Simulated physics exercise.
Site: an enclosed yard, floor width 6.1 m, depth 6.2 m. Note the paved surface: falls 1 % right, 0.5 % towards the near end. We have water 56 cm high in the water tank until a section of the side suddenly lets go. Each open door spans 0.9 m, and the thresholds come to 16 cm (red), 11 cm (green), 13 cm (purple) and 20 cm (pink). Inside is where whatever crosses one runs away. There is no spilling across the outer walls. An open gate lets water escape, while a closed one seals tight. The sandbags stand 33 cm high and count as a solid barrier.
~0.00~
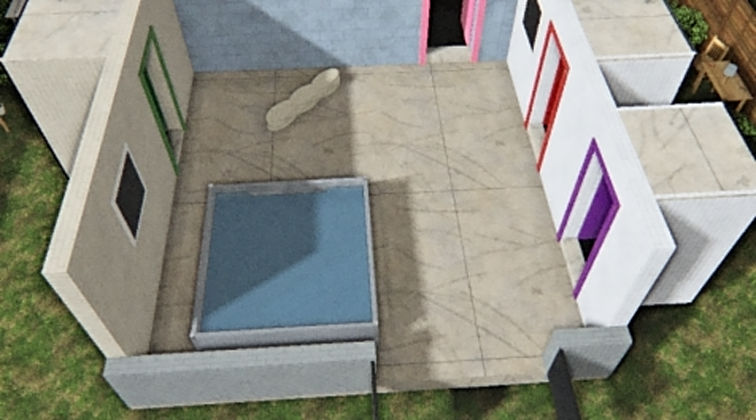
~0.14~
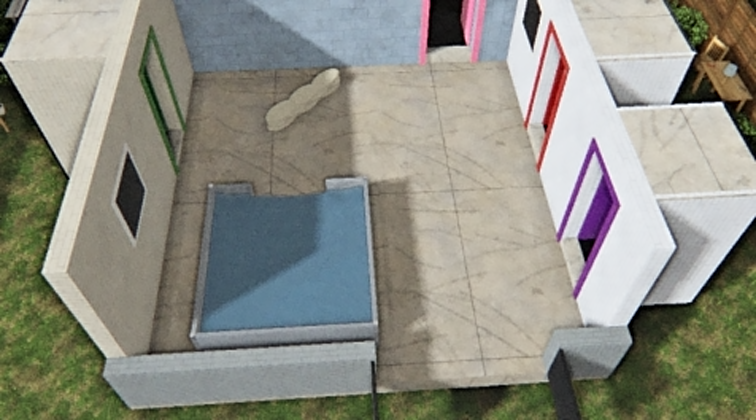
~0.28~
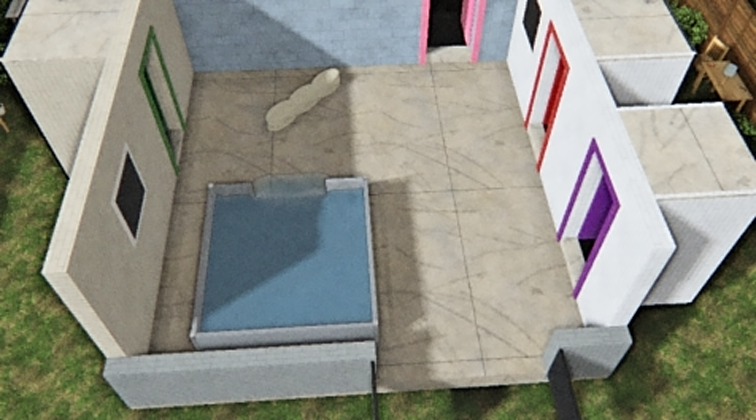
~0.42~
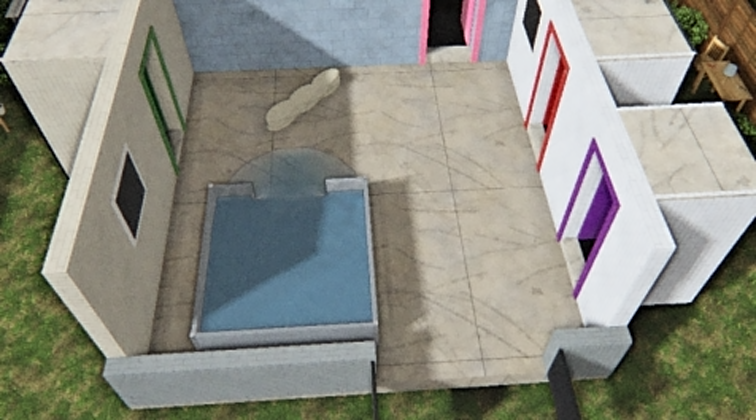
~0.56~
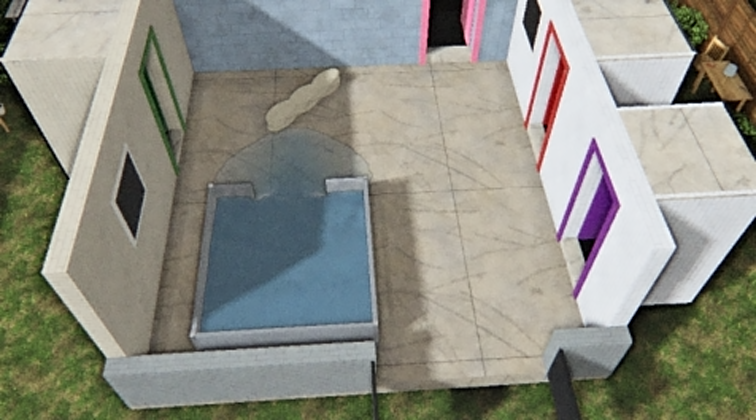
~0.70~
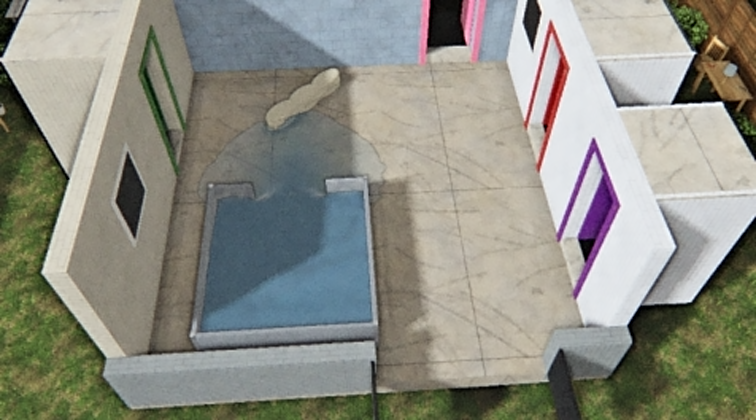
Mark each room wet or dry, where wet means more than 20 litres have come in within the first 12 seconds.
Red door - dry, green door - dry, purple door - dry, pink door - dry.
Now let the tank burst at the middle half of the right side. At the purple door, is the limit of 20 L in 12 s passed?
Note: Purple door, beyond the limit.
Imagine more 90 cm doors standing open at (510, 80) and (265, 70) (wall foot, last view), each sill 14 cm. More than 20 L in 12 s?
First door beyond the limit, second door short of the limit.
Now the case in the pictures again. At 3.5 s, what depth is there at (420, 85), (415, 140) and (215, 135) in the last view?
10, 1, 6 cm.
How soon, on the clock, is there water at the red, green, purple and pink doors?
Red: 3.2 s; green: 1.3 s; purple: 4.5 s; pink: 1.8 s.
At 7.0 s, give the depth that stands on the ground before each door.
You'd see red at 13 cm, green at 8 cm, purple at 5 cm and pink at 17 cm.
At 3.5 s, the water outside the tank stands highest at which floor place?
At about (502, 70).
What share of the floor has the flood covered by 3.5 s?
Covered: Roughly 45 per cent.
After 1.4 s water covers 25 % of the floor and is deepest (32 cm) near (296, 204); red door not reached, green door 3 cm at the sill, 0 L in, purple door not reached, pink door not reached.
After 2.2 s water covers 35 % of the floor and is deepest (32 cm) near (194, 76); red door not reached, green door 8 cm at the sill, 0 L in, purple door not reached, pink door 12 cm at the sill, 0 L in.
After 3.5 s water covers 45 % of the floor and is deepest (34 cm) near (502, 70); red door 4 cm at the sill, 0 L in, green door 9 cm at the sill, 0 L in, purple door not reached, pink door 15 cm at the sill, 0 L in.
After 7.0 s water covers 90 % of the floor and is deepest (20 cm) near (513, 109); red door 13 cm at the sill, 0 L in, green door 8 cm at the sill, 1 L in, purple door 5 cm at the sill, 0 L in, pink door 17 cm at the sill, 0 L in.
After 12.0 s water covers 95 % of the floor and is deepest (14 cm) near (582, 353); red door 9 cm at the sill, 0 L in, green door 5 cm at the sill, 1 L in, purple door 5 cm at the sill, 0 L in, pink door 9 cm at the sill, 0 L in.
